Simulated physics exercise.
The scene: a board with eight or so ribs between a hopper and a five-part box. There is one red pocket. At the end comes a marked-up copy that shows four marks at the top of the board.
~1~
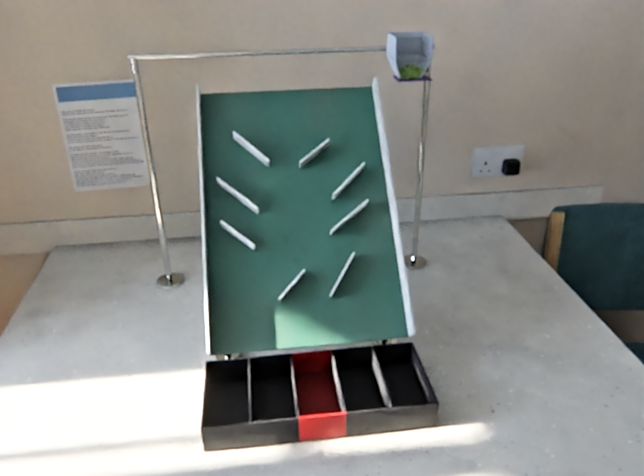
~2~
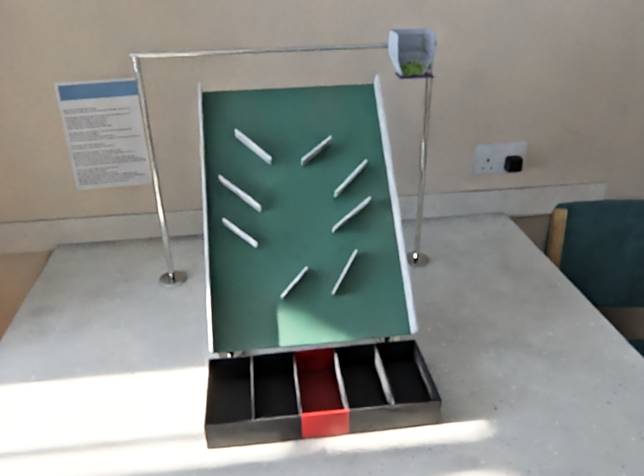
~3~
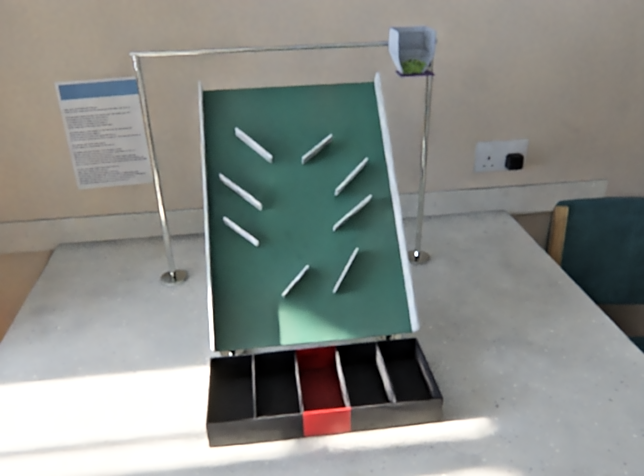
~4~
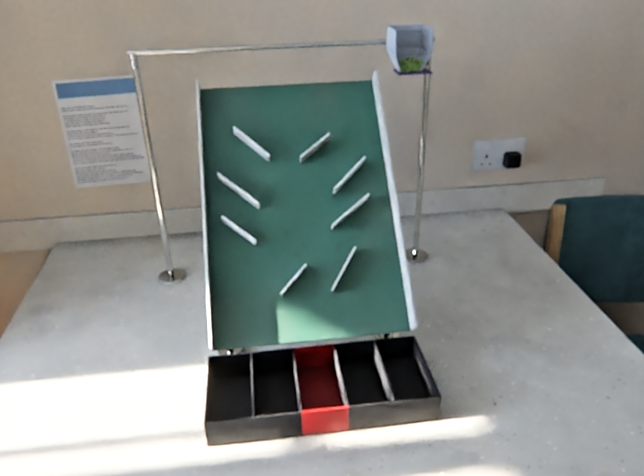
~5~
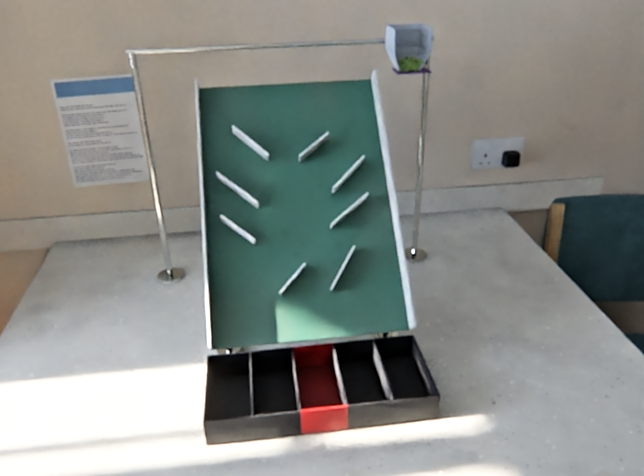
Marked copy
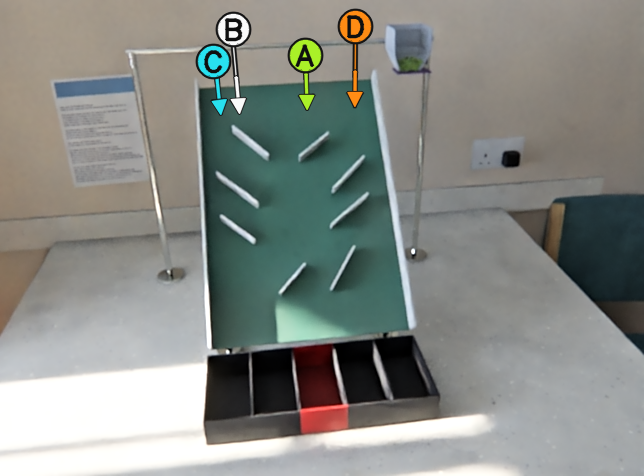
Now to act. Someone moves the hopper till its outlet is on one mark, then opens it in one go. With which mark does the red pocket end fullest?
The answer is mark B.
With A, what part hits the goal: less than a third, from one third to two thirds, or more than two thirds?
Less than a third.
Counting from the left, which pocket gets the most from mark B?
It is the third one.
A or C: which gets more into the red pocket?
It is C.
On the marked copy, mark A meets the board at (307, 104); mark B meets the board at (239, 108); mark C meets the board at (220, 109); mark D meets the board at (354, 101).
With A, a stray few in the red pocket, nearly all in other pockets, a small part outside the box.
With B, about half in the red pocket, about half in other pockets, a stray few outside the box.
With C, a small part in the red pocket, most in other pockets, a small part outside the box.
With D, a small part in the red pocket, most in other pockets, a small part outside the box.
